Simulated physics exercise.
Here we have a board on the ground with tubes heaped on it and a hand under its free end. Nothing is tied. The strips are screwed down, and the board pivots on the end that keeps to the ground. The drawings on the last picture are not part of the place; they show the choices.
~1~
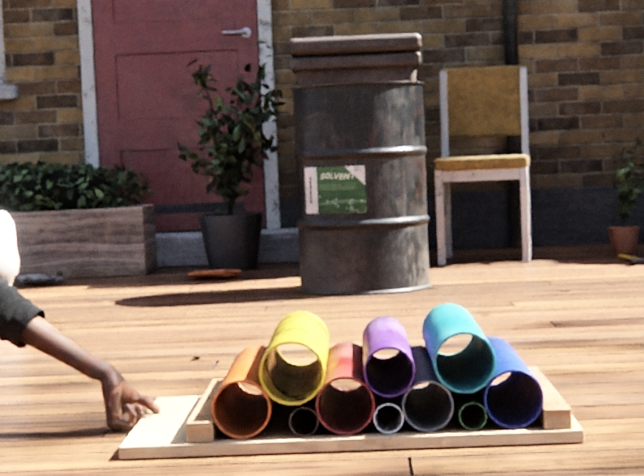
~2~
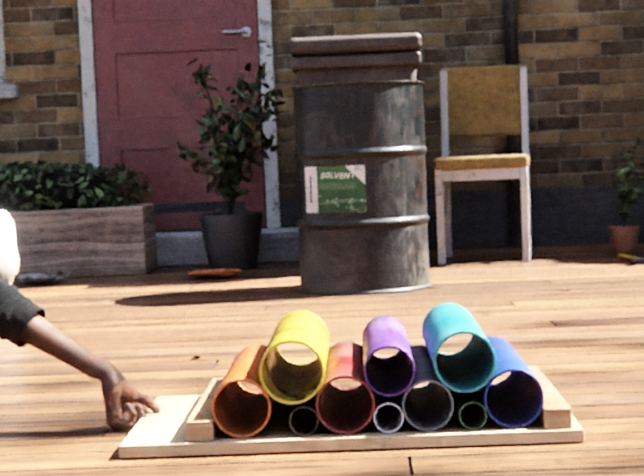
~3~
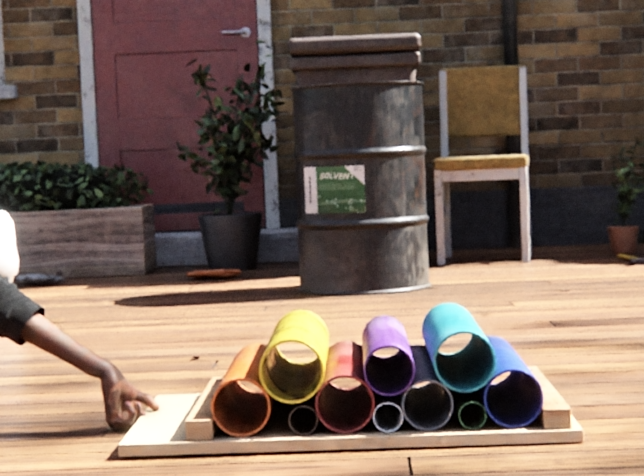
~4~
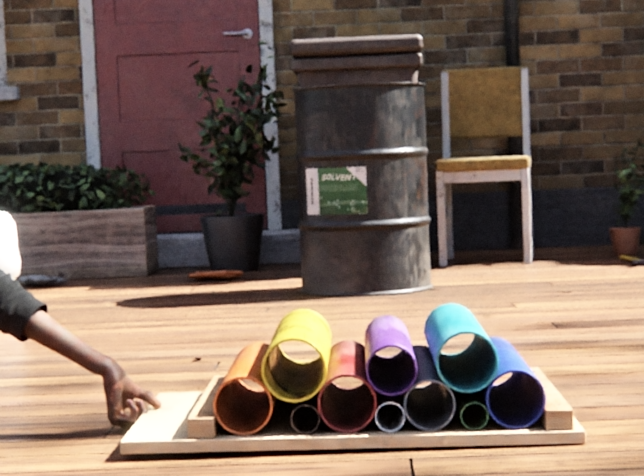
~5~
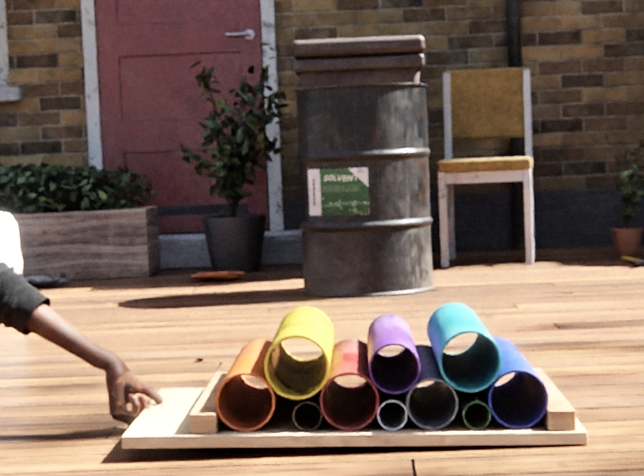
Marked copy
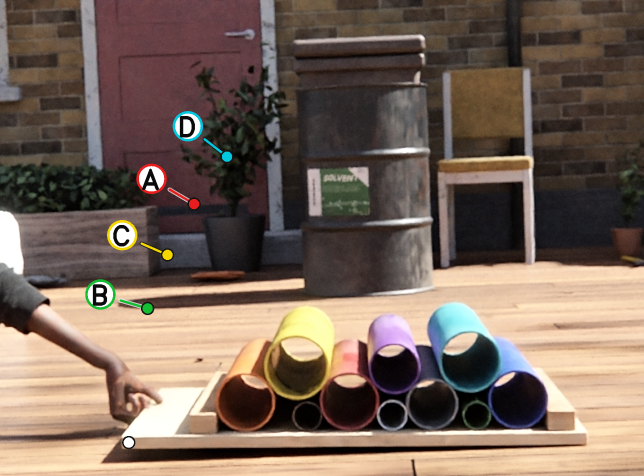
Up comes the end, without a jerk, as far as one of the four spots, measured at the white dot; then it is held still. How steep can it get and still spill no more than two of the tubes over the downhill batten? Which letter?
The answer is mark D.
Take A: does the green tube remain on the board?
Yes.
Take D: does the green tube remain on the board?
The green tube: Yes.
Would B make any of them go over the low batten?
No, at B.
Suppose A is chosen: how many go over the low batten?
With A, none.
On the copy, A at (194, 204); B at (148, 308); C at (168, 255); D at (227, 157); the white dot at (129, 443).
On D. First, board at 21°.
Then, board at 40°.
Finally, board at 40°, none over the low batten.
By contrast, A none over the low batten; B none over the low batten; C none over the low batten.
